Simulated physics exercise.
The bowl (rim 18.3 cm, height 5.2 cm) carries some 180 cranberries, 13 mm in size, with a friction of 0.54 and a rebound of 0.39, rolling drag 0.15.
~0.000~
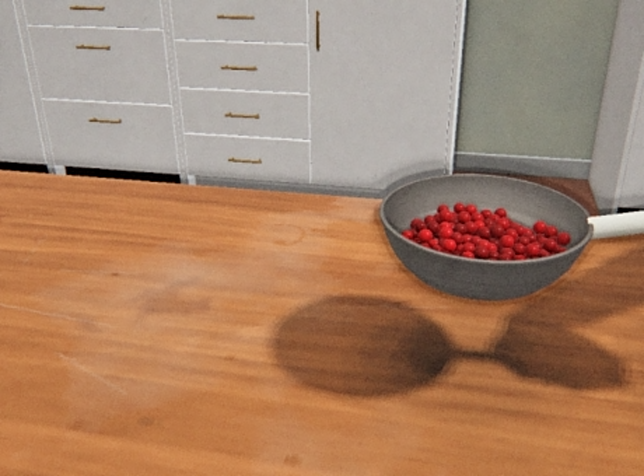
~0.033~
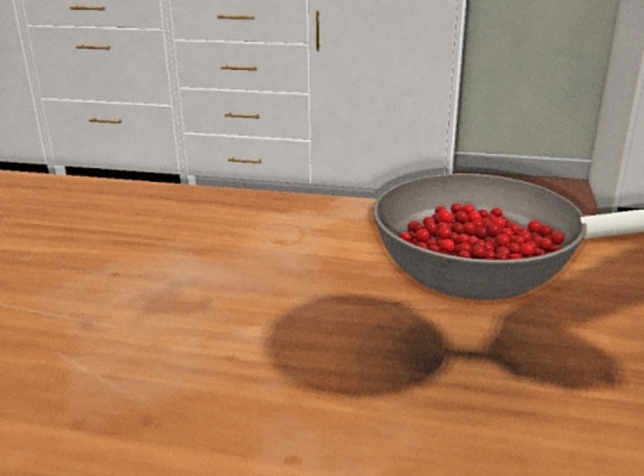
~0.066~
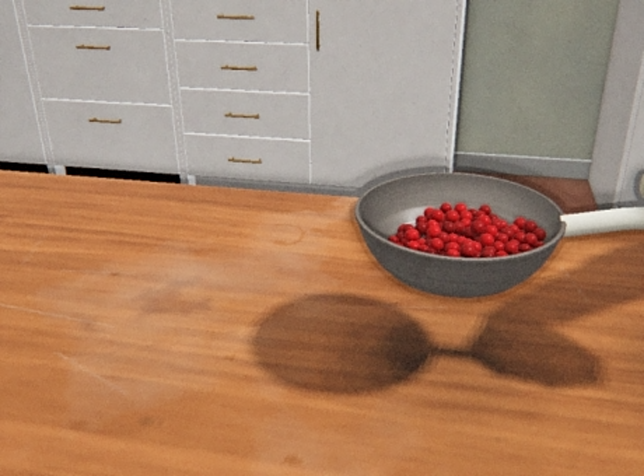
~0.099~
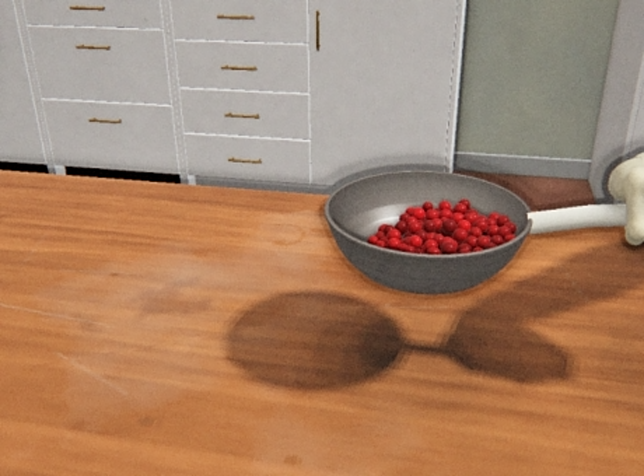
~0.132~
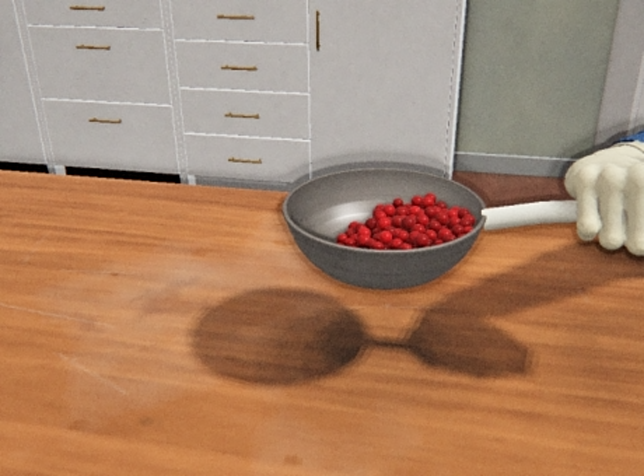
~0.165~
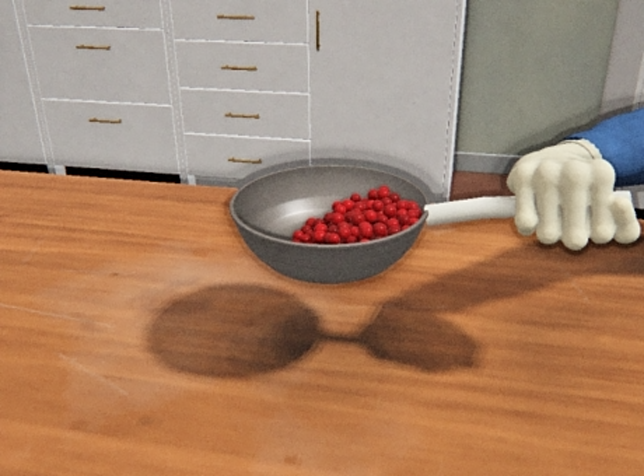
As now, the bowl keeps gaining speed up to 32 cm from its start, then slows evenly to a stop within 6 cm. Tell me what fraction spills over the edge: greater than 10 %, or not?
Greater than 10 %.
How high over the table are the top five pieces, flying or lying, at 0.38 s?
Height: About 31 centimetres.
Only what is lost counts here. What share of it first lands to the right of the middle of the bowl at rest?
Roughly 0 per cent of the spill.
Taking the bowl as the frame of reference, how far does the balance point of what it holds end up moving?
3.5 cm, give or take.
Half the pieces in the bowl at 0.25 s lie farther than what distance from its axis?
Some 5.5 cm.
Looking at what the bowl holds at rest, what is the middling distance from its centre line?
I'd reckon it's close to 5.5 cm.
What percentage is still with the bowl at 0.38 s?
Around 75 in a hundred remain.
Then, at 0.25 s, tilt 0 degrees; bowl 100 %; middle of all pieces near (183, 216).
Then, at 0.32 s, tilt 0 degrees; bowl 100 %; middle of all pieces near (57, 193).
After 0.38 s, tilt 0 degrees; bowl 75 %, in the air 25 %; middle of all pieces near (33, 169).
After 0.44 s, tilt 0 degrees; bowl 65 %, in the air 35 %; middle of all pieces near (21, 164).
By 1.1 s all is still; fallen left of where it stops 40 %, bowl 60 %.
